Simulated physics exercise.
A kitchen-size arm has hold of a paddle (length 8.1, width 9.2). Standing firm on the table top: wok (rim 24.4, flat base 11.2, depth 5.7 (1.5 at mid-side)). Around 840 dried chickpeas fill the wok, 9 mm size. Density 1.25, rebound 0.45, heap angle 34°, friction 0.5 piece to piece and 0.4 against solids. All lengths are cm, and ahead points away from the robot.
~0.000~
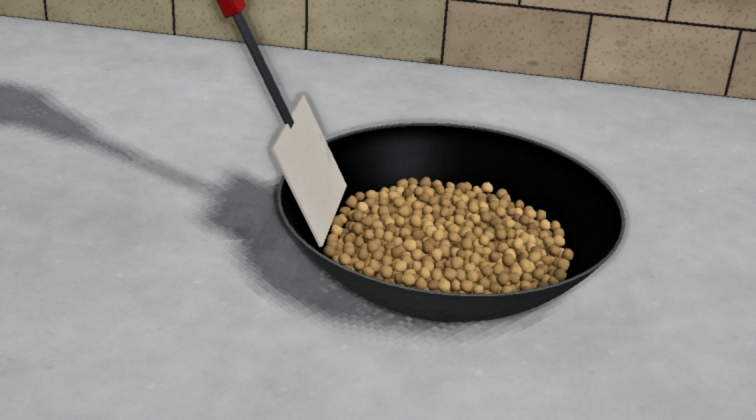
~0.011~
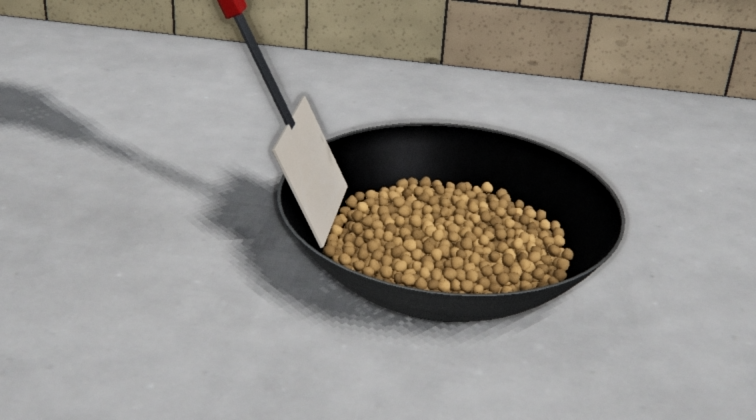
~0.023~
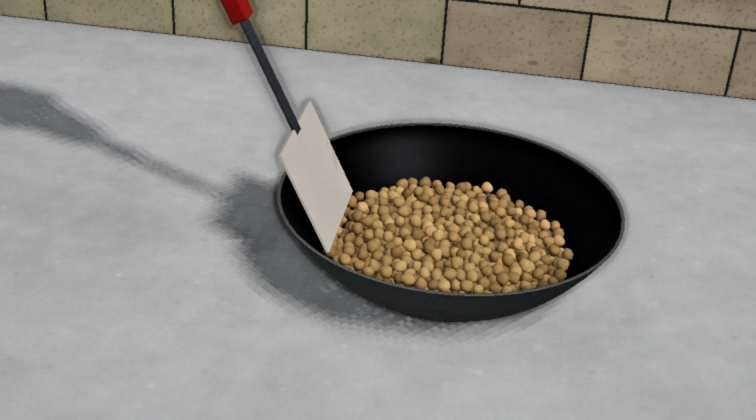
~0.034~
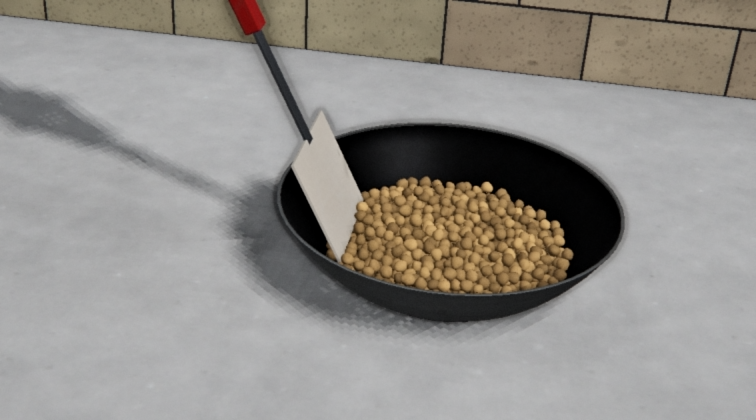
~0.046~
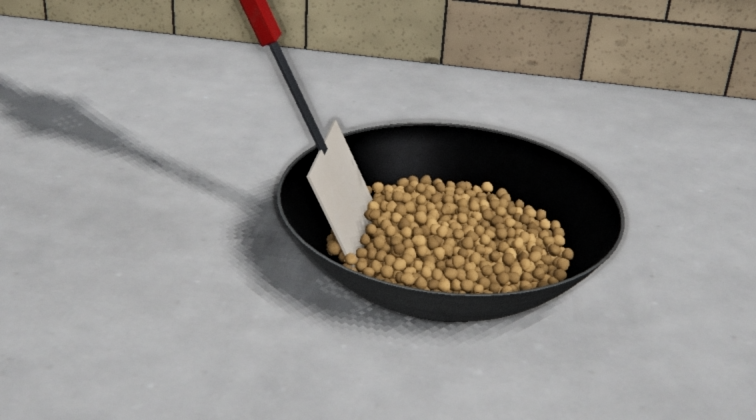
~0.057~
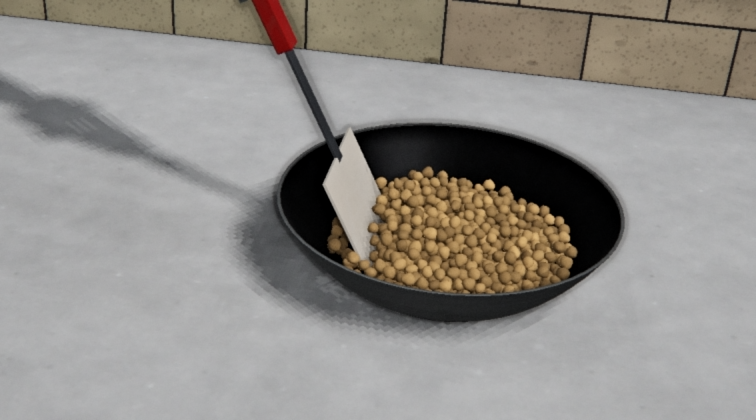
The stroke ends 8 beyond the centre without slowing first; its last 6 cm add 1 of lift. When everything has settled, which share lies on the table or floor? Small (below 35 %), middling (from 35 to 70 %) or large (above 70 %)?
Share on the table or floor: Middling (from 35 to 70 %).
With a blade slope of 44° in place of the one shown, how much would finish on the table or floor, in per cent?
In that case some 40 per cent.
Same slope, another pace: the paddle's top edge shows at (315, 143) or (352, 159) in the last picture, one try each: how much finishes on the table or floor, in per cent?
About 30 and 50 per cent.
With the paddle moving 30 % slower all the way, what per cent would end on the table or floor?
Then about 40 per cent.
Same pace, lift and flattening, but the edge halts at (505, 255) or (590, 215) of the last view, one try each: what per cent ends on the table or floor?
About 5 and 50 per cent.
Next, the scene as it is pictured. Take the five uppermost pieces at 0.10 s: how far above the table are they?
About 8 cm.
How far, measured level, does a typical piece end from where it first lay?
Some 7 cm.
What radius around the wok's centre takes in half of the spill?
Roughly 28 cm.
After 0.10 s, sloping 64°, highest piece 9 above the table; 838 in the wok.
After 0.14 s, sloping 64°, highest piece 11 above the table; 837 in the wok, 1 on the blade or in flight.
After 0.37 s, sloping 64°, highest piece 22 above the table; 464 in the wok, 113 on the table or floor, 261 on the blade or in flight.
After 1.42 s, sloping 64°, highest piece 4 above the table; 463 in the wok, 375 on the table or floor.
At rest, 463 in the wok, 375 on the table or floor. That is 45 % on the table or floor.
